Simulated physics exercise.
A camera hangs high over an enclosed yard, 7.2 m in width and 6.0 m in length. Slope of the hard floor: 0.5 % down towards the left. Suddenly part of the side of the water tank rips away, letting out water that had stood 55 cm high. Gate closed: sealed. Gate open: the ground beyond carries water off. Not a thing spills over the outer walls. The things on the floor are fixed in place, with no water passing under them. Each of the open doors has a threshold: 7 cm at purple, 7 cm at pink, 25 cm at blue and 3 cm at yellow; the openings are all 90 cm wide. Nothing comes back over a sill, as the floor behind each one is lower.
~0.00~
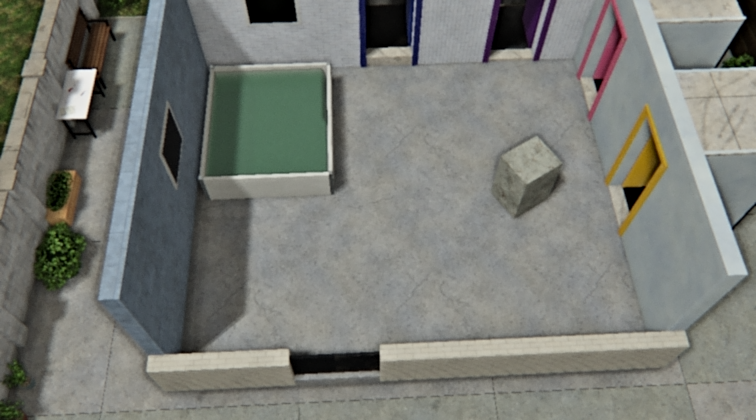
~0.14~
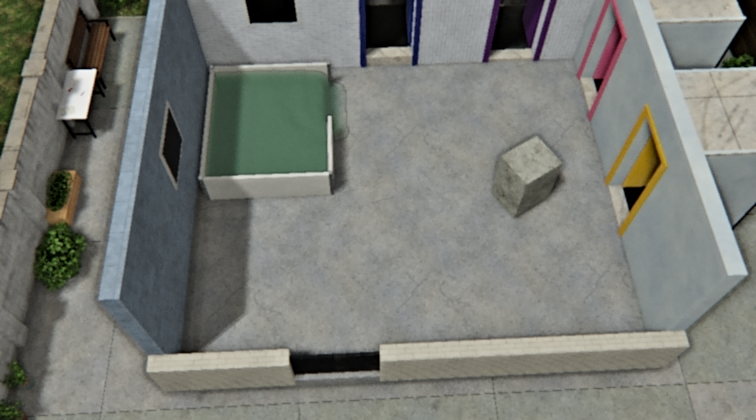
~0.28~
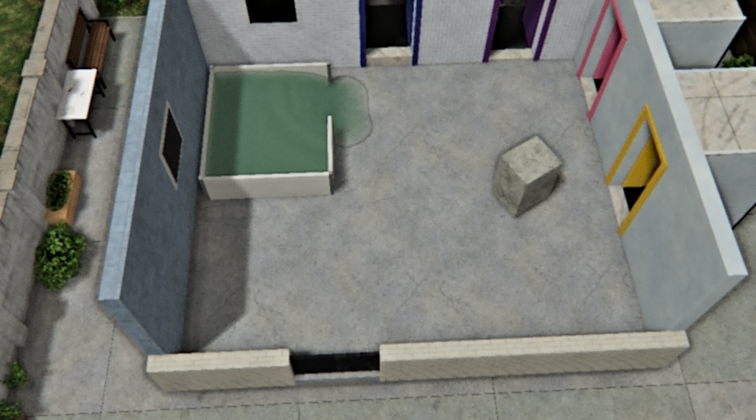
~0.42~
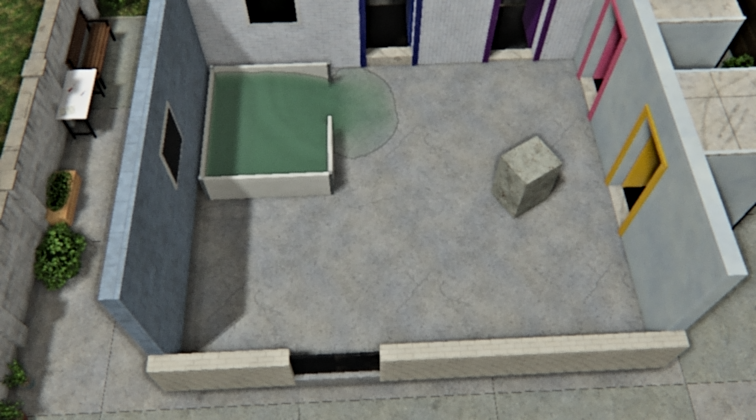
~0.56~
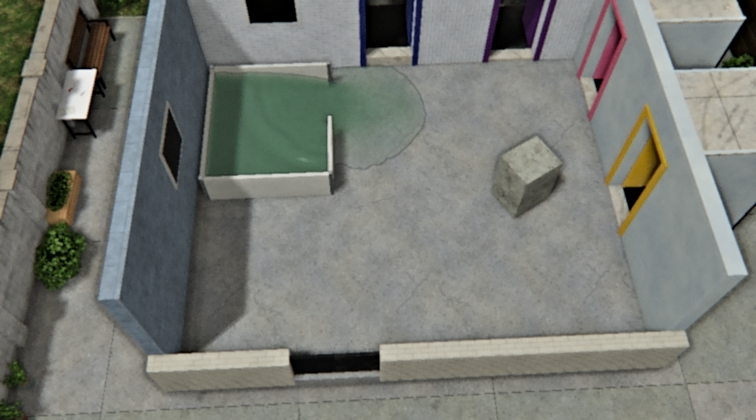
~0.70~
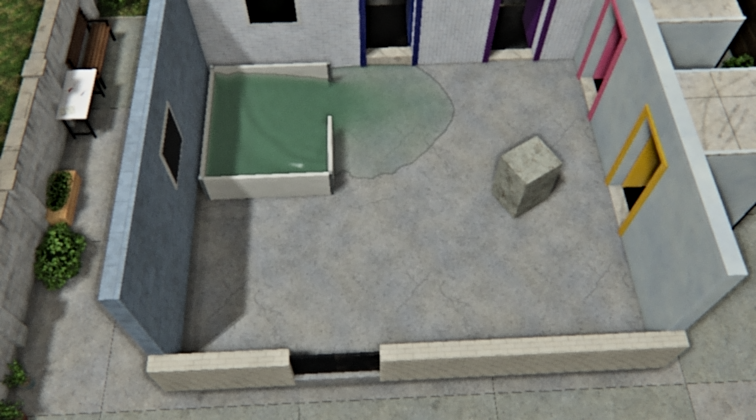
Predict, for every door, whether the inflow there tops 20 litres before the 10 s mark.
Prediction: At the purple door it tops 20 litres; at the pink door it tops 20 litres; at the blue door it falls short of 20 litres; at the yellow door it tops 20 litres.
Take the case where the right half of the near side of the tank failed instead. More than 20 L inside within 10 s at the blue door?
Blue: Falls short.
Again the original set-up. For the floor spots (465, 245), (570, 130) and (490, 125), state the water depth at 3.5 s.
First spot near 1 cm, second near 18 cm, third near 5 cm.
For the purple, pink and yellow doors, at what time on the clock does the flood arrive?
The purple door is reached at 1.4 s, pink at 1.6 s, yellow at 2.8 s.
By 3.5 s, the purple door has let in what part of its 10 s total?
Roughly 10 percent is in by then.
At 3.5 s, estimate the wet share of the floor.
Roughly 45 percent.
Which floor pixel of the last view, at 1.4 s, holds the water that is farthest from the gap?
Point: Roughly (552, 89).
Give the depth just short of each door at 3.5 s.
You'd see purple at 8 cm, pink at 25 cm, blue at 15 cm and yellow at 7 cm.
After 1.4 s water covers 25 % of the floor and is deepest (30 cm) near (339, 97); purple door 4 cm at the sill, 0 L in, pink door not reached, blue door 24 cm at the sill, 0 L in, yellow door not reached.
After 2.2 s water covers 35 % of the floor and is deepest (32 cm) near (575, 67); purple door 10 cm at the sill, 0 L in, pink door 18 cm at the sill, 5 L in, blue door 23 cm at the sill, 0 L in, yellow door not reached.
After 3.5 s water covers 45 % of the floor and is deepest (27 cm) near (586, 110); purple door 8 cm at the sill, 3 L in, pink door 25 cm at the sill, 150 L in, blue door 15 cm at the sill, 0 L in, yellow door 7 cm at the sill, 3 L in.
After 6.0 s water covers 60 % of the floor and is deepest (16 cm) near (580, 88); purple door 11 cm at the sill, 13 L in, pink door 16 cm at the sill, 319 L in, blue door 11 cm at the sill, 0 L in, yellow door 6 cm at the sill, 28 L in.
After 10.0 s water covers 90 % of the floor and is deepest (10 cm) near (602, 349); purple door 9 cm at the sill, 43 L in, pink door 9 cm at the sill, 387 L in, blue door 6 cm at the sill, 0 L in, yellow door 6 cm at the sill, 60 L in.
